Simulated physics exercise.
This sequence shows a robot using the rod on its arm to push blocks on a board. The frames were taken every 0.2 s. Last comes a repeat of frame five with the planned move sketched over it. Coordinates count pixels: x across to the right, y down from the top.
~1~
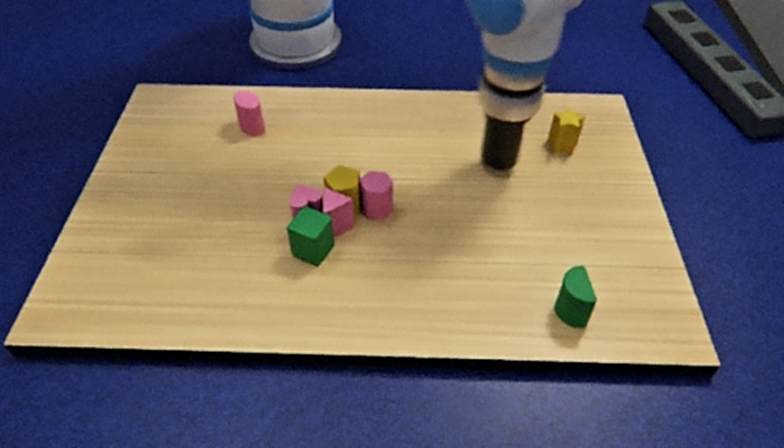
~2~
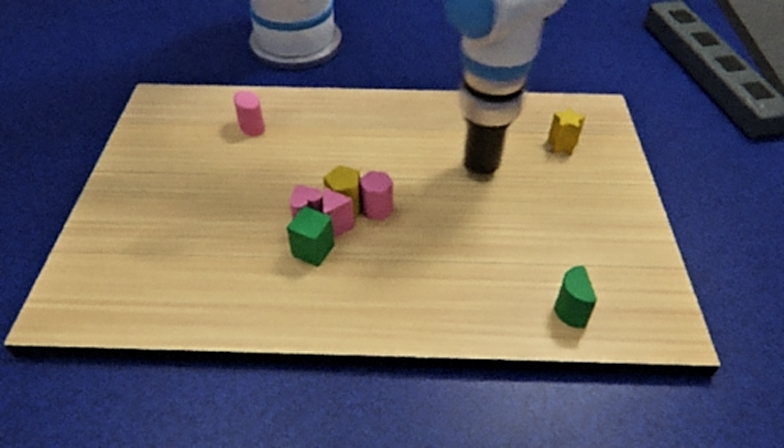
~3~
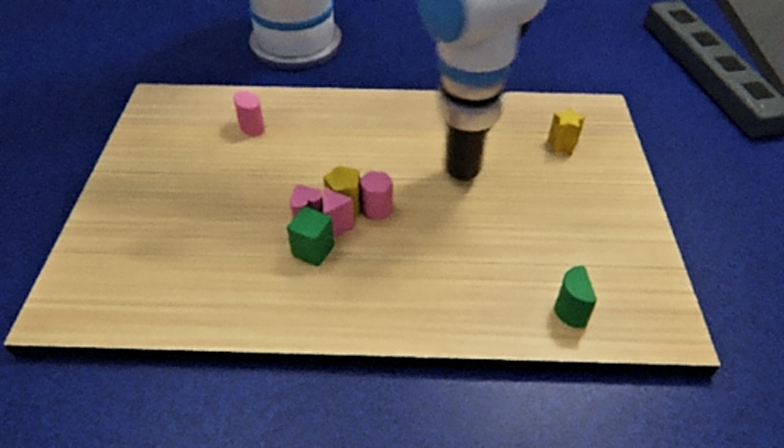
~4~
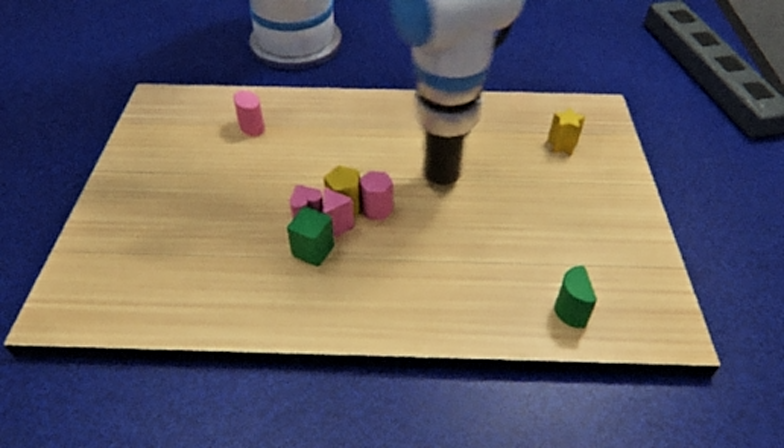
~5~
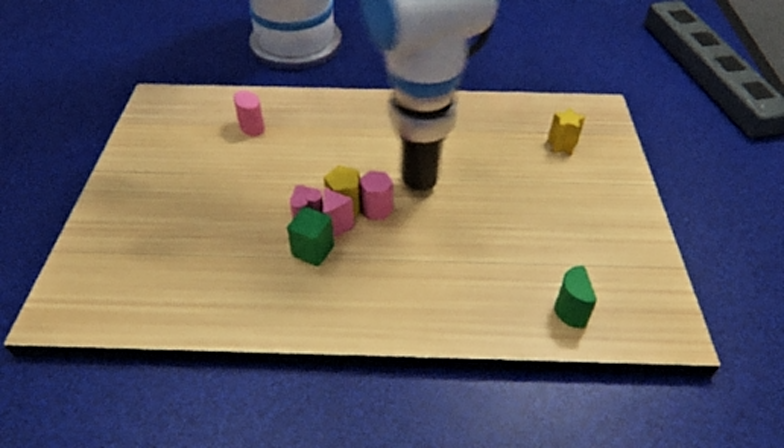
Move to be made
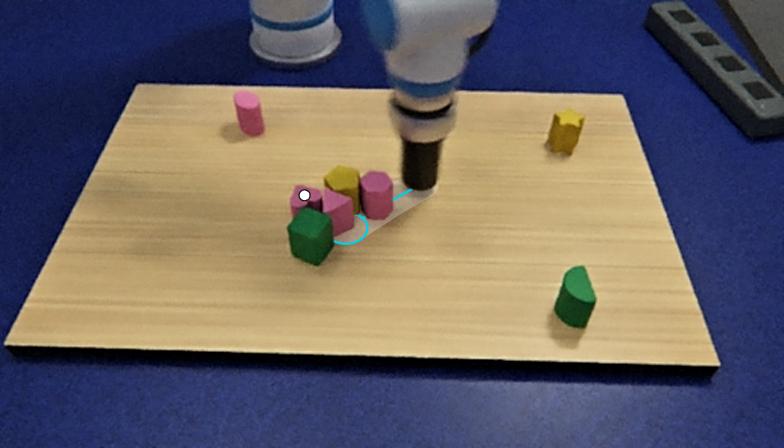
At first, a robot arm's dark rod stands near the yellow star-shaped block on a wooden board, away from a cluster of pink, yellow and green blocks. The arm then moves steadily left and slightly toward the viewer, ending just right of the cluster, while every block stays still.
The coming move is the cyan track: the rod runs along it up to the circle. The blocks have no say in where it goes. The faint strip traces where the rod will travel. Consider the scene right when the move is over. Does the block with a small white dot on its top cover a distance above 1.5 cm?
That would be a no.
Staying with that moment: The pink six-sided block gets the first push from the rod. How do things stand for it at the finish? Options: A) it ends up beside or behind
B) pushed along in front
Correct choice: B.
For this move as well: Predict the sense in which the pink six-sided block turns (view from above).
The answer is counter-clockwise.
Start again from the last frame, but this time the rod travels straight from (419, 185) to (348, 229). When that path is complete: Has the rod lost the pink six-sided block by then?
That would be a no.
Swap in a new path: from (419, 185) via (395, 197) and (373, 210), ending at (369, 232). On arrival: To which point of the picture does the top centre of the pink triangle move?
It is going to be at (317, 210).
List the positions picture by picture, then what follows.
Lower end of the rod at (499, 159), tops of blocks, pink heart at (305, 195), green four-sided block at (309, 222), pink triangle at (334, 199), yellow pentagonal block at (343, 177), pink six-sided block at (376, 181), in the first frame.
Rod at (482, 163), blocks as before, in the second frame.
Rod at (462, 168), blocks as before, in the third frame.
Rod at (442, 173), blocks as before, in the fourth frame.
Rod at (419, 179), pink heart at (305, 195), green four-sided block at (309, 222), pink triangle at (334, 199), yellow pentagonal block at (343, 177), pink six-sided block at (376, 181), in the fifth frame.
The drawn path runs from (419, 185) to (347, 228); the dot is on the pink heart.
What follows on the original path. Halfway along, rod at (383, 199); green four-sided block at (302, 225); pink triangle at (329, 203), turned 20° clockwise; yellow pentagonal block at (336, 179), turned 25° clockwise; pink six-sided block at (359, 197), turned 25° anticlockwise.
At the end, rod at (346, 222); pink heart not moved; green four-sided block at (277, 236), turned 20° anticlockwise; pink triangle at (298, 215), turned 70° clockwise; yellow pentagonal block at (323, 178), turned 40° clockwise; pink six-sided block at (323, 224), turned 25° anticlockwise.
